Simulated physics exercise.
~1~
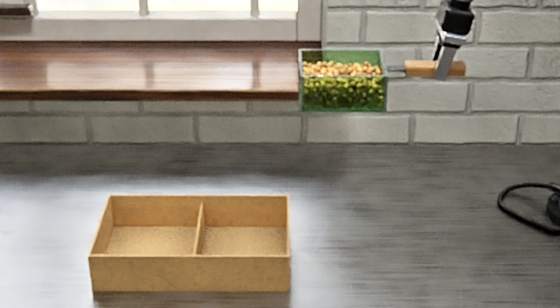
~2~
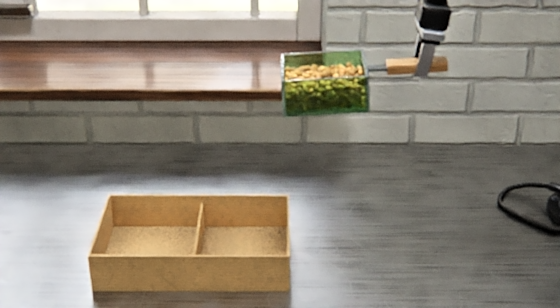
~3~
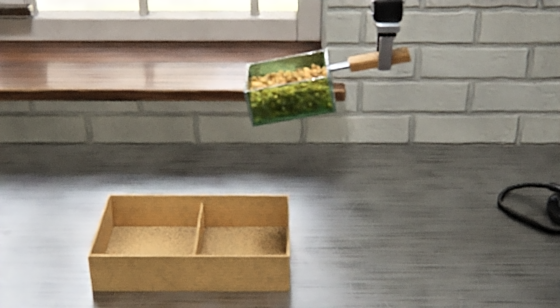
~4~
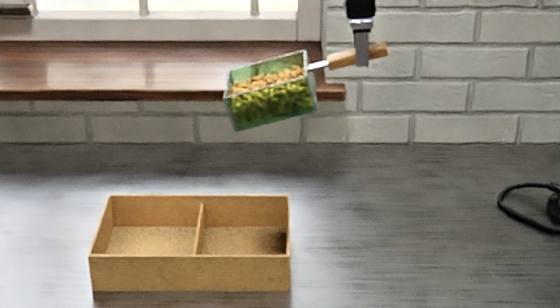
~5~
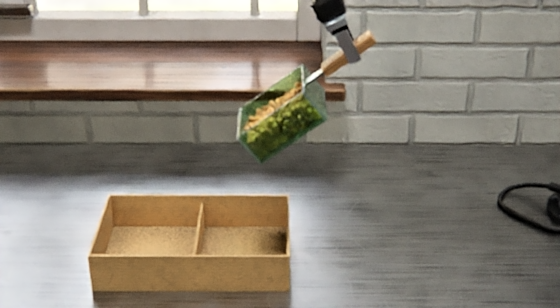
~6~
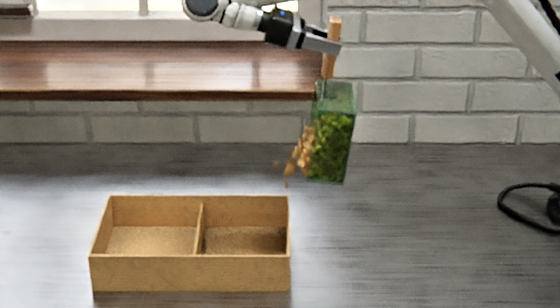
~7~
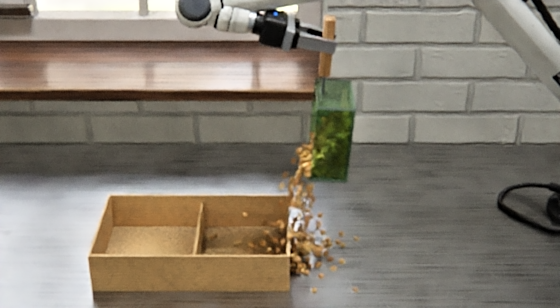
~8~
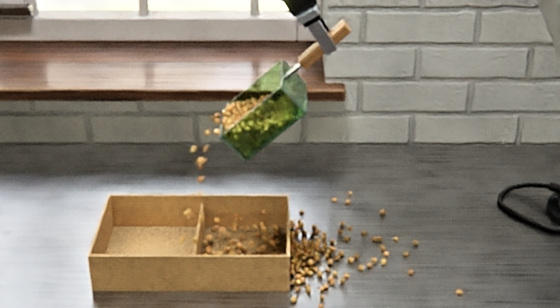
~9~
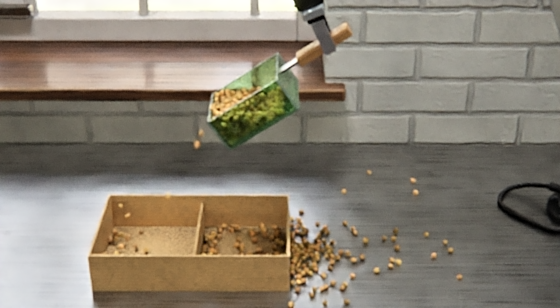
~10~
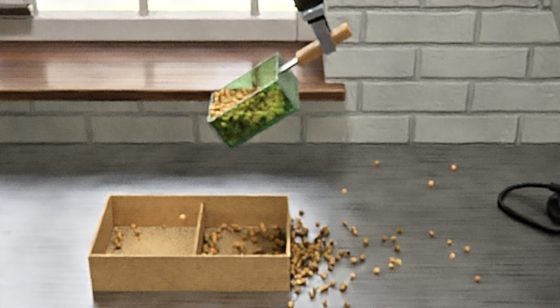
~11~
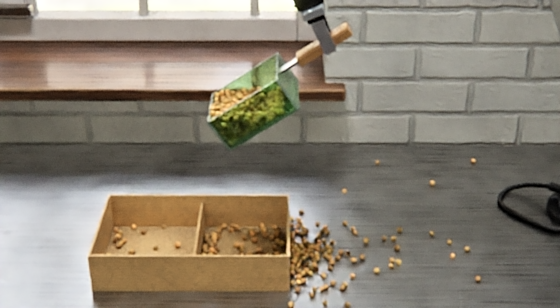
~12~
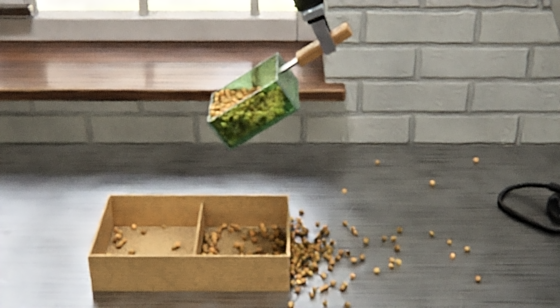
Robot arm tipping a green transparent box of chickpeas over a divided tray, spilling many onto the table, then holding it tilted.
